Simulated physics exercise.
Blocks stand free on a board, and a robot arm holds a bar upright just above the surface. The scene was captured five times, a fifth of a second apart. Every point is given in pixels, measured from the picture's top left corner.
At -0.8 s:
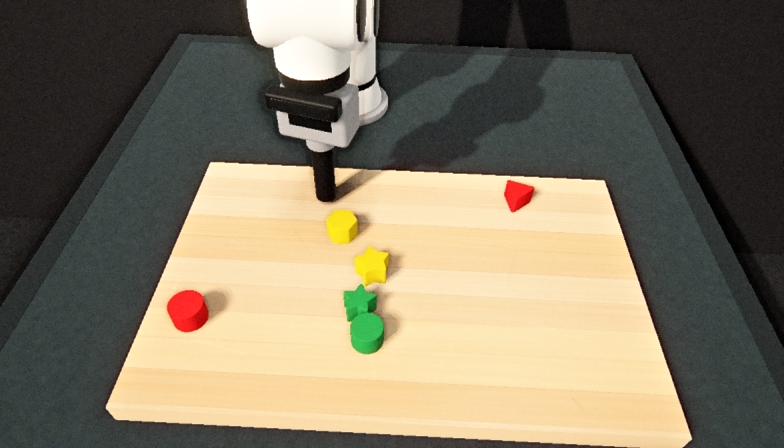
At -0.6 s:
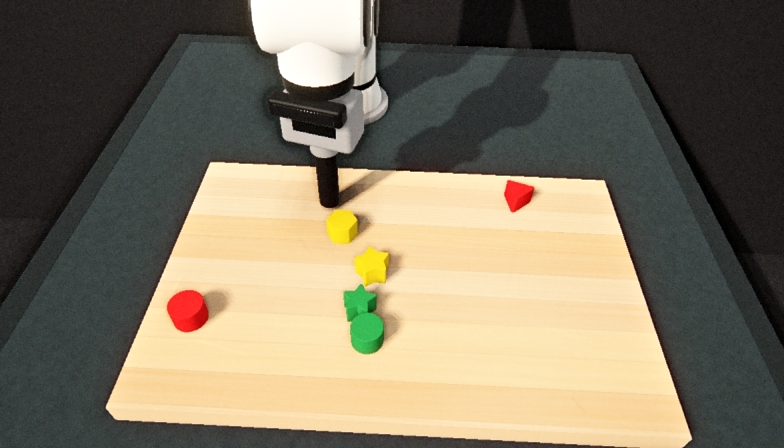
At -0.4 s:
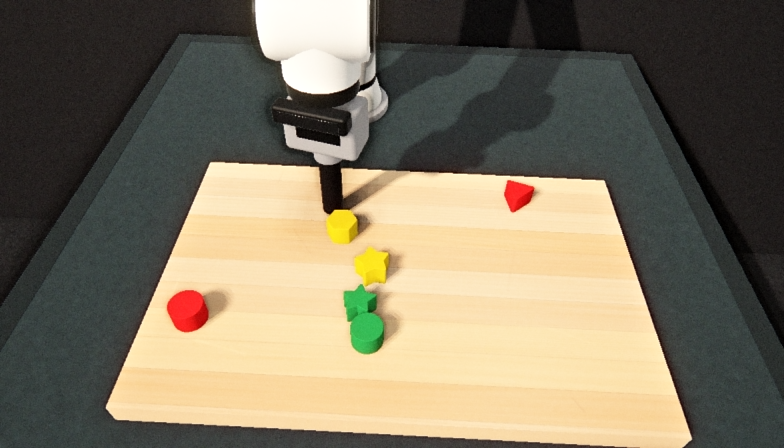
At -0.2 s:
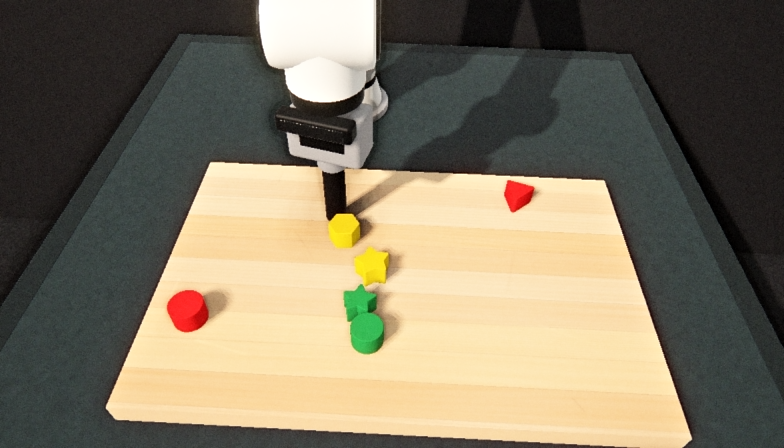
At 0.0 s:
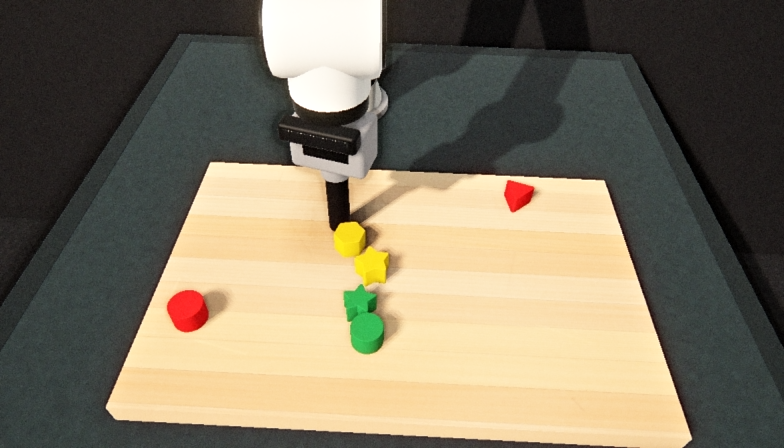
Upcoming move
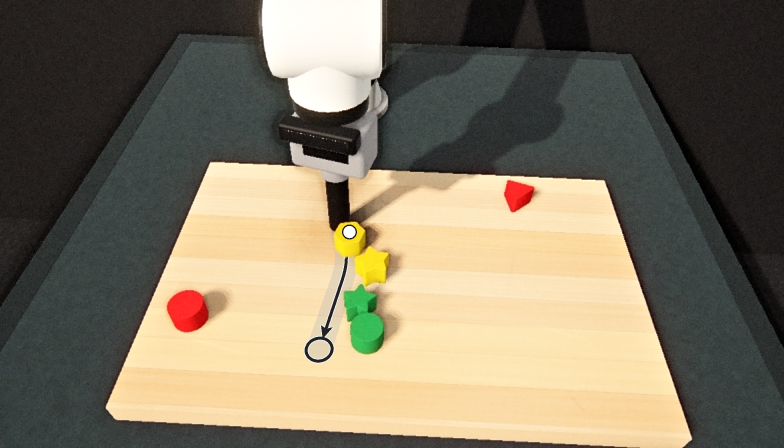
A robot arm lowered its black bar toward the yellow hexagon and nudged it slightly down and right, close to the yellow star, while the green and red blocks on the wooden board stayed still.
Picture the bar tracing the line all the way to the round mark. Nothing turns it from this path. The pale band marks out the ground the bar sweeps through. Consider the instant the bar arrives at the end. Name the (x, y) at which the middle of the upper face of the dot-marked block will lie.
Its top middle is near (368, 270).
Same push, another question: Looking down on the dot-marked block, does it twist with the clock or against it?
From above, it turns counterclockwise.
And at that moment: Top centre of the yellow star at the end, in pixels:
It is going to be at (396, 276).
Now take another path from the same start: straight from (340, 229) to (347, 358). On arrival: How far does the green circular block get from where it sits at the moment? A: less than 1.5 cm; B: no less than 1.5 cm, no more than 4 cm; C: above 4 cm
C: Above 4 cm.
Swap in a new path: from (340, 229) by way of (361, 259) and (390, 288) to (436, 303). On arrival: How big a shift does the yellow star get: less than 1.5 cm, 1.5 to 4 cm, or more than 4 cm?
Net shift: Above 4 cm.
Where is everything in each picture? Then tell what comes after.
Lower end of the bar at (326, 196), tops of blocks, yellow hexagon at (342, 219), green star at (359, 297), green circular block at (367, 326), yellow star at (373, 259), in the first frame.
Bar at (330, 201), blocks as before, in the second frame.
Bar at (333, 208), blocks as before, in the third frame.
Bar at (337, 216), yellow hexagon at (344, 223), in the fourth frame.
Bar at (340, 225), yellow hexagon at (349, 232), green star at (359, 297), green circular block at (367, 326), yellow star at (373, 259), in the fifth frame.
The drawn path runs from (340, 229) through (341, 284) to (319, 349); the dot is on the yellow hexagon.
What follows on the original path. One third of the way, bar at (346, 260); yellow hexagon at (366, 262), turned 50° anticlockwise; yellow star at (392, 273), turned 15° anticlockwise.
Two thirds of the way, bar at (334, 300); yellow hexagon at (368, 270), turned 70° anticlockwise; green star at (360, 300), turned 15° anticlockwise; yellow star at (396, 276), turned 30° anticlockwise.
At the end, bar at (319, 345); yellow hexagon at (368, 270), turned 70° anticlockwise; green star at (360, 301), turned 30° anticlockwise; green circular block not moved; yellow star at (396, 276), turned 30° anticlockwise.
